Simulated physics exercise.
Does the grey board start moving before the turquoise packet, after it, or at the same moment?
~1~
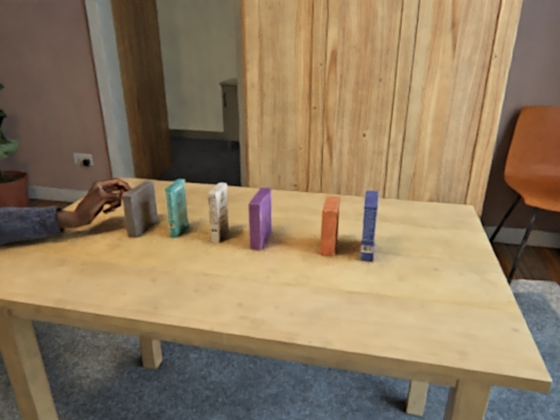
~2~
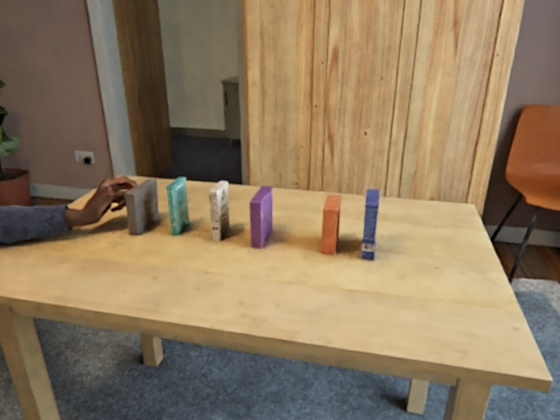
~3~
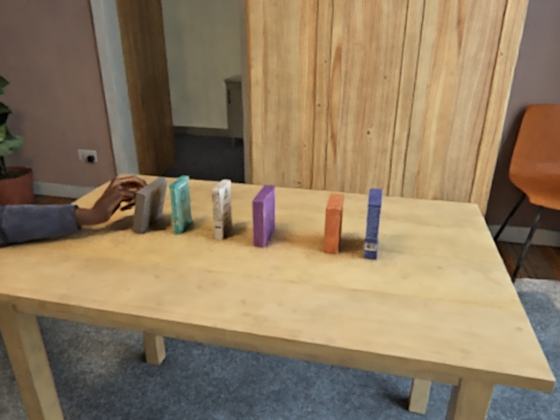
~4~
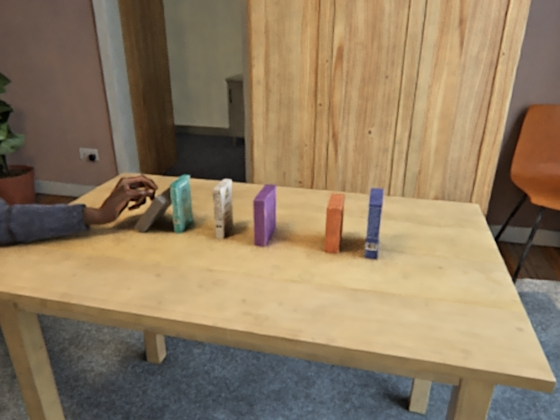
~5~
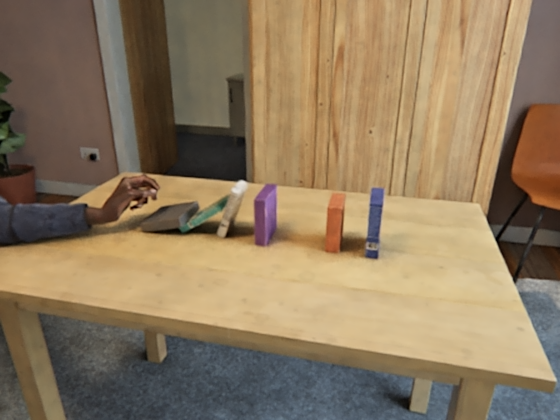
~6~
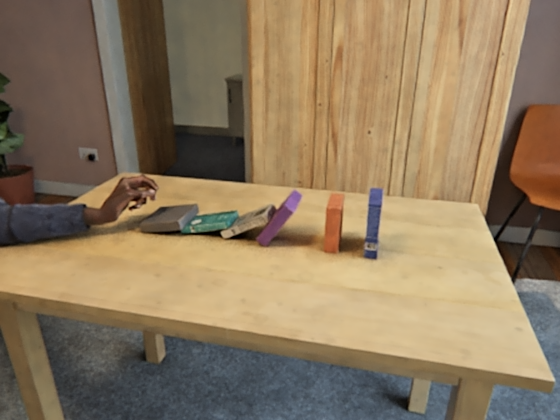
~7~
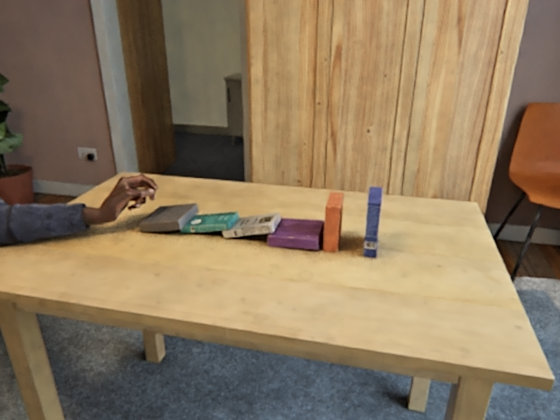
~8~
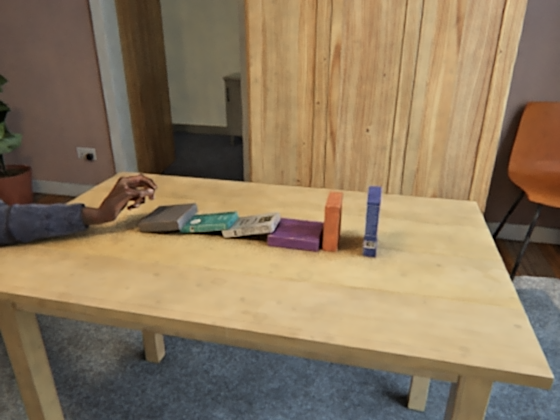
The grey board starts moving before the turquoise packet. It is already leaning from the hand's push while the turquoise packet still stands upright.
